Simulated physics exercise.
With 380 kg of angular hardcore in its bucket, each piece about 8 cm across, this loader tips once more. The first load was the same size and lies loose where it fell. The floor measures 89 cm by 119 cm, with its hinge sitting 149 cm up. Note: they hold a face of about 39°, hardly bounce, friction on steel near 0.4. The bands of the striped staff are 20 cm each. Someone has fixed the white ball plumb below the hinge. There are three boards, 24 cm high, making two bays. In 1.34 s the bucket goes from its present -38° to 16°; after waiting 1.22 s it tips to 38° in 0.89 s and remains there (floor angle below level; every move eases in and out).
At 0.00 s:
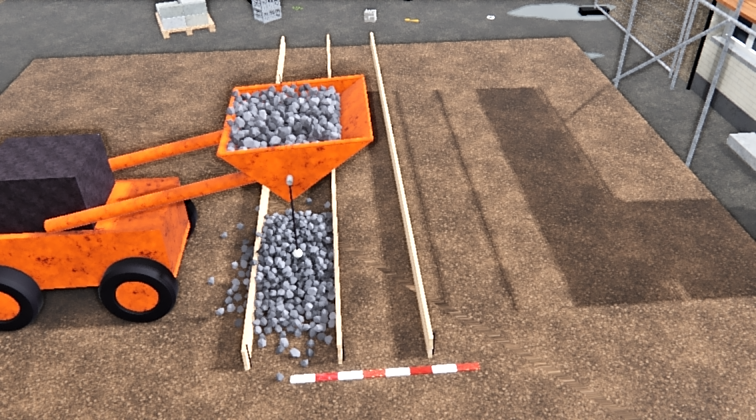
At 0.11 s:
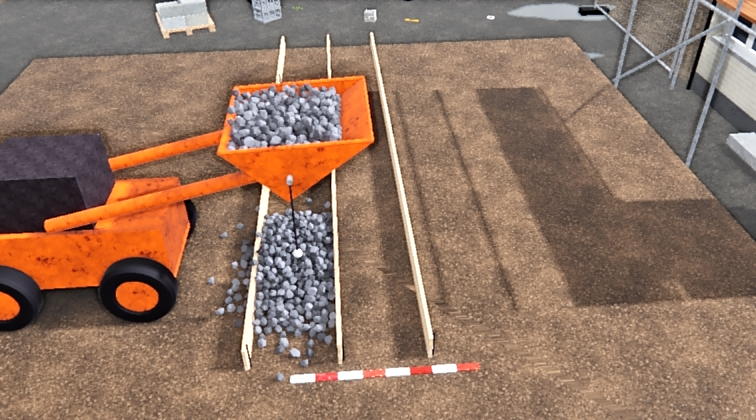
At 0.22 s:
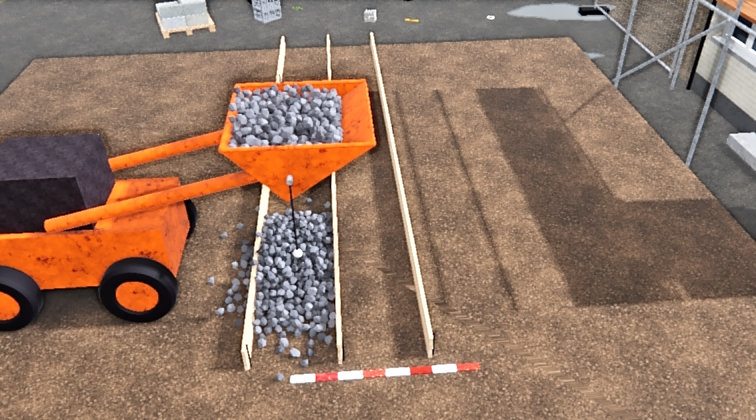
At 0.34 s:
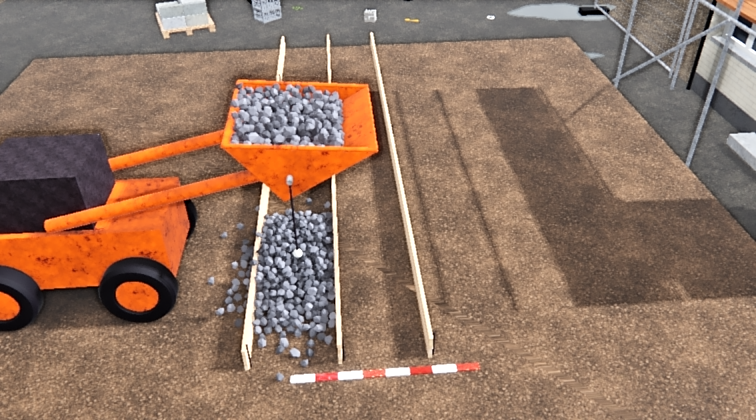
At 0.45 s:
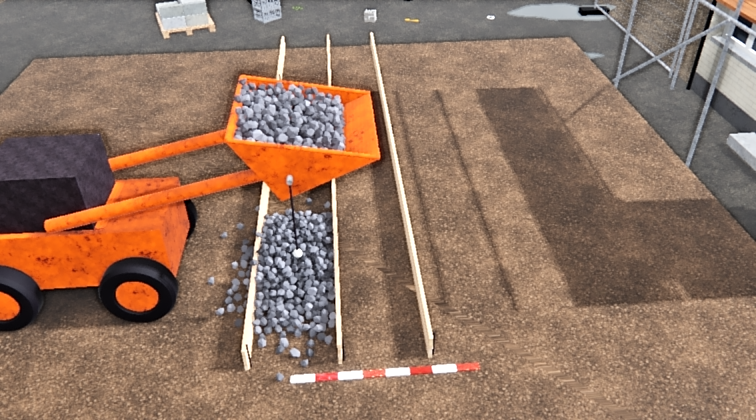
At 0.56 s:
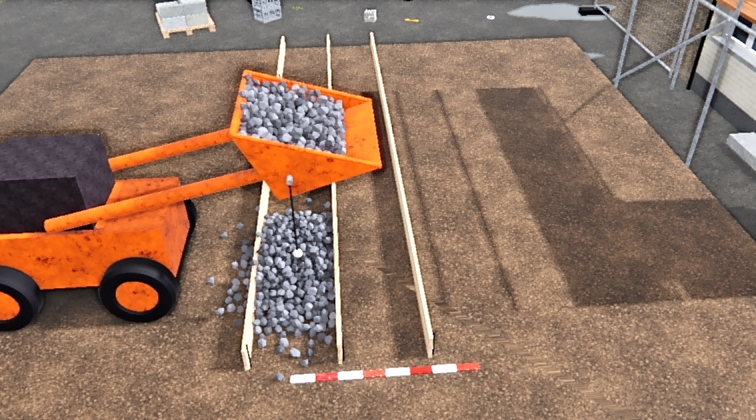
An orange loader slowly tilts its bucket of grey stones above a stone-filled bay.
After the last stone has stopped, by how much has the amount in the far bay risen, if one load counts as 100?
It has risen by about 90 per cent of a load.
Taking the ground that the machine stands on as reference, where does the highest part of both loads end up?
The top ends about 40 cm above the ground.
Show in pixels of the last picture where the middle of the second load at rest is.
I'd point to about (390, 256).
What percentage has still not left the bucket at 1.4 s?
Close to 100 per cent of the load.
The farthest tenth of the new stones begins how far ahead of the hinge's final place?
Distance: Roughly 110 cm.
After 1.0 s the floor is at 8°; in per cent of one load, 100 in the bucket, 5 short of the bays, 95 in the near bay; the foremost stones are at (348, 155).
After 1.4 s the floor is at 16°; in per cent of one load, 98 in the bucket, 5 short of the bays, 95 in the near bay, 2 in the far bay; the foremost stones are at (378, 188).
After 3.9 s the floor is at 38°; in per cent of one load, 4 in the bucket, 5 short of the bays, 95 in the near bay, 91 in the far bay, 5 past the last board; the foremost stones are at (474, 252).
After 6.6 s the floor is at 38°; in per cent of one load, 0 in the bucket, 5 short of the bays, 95 in the near bay, 90 in the far bay, 10 past the last board; the foremost stones are at (476, 254). Net gain in the far bay, 90.
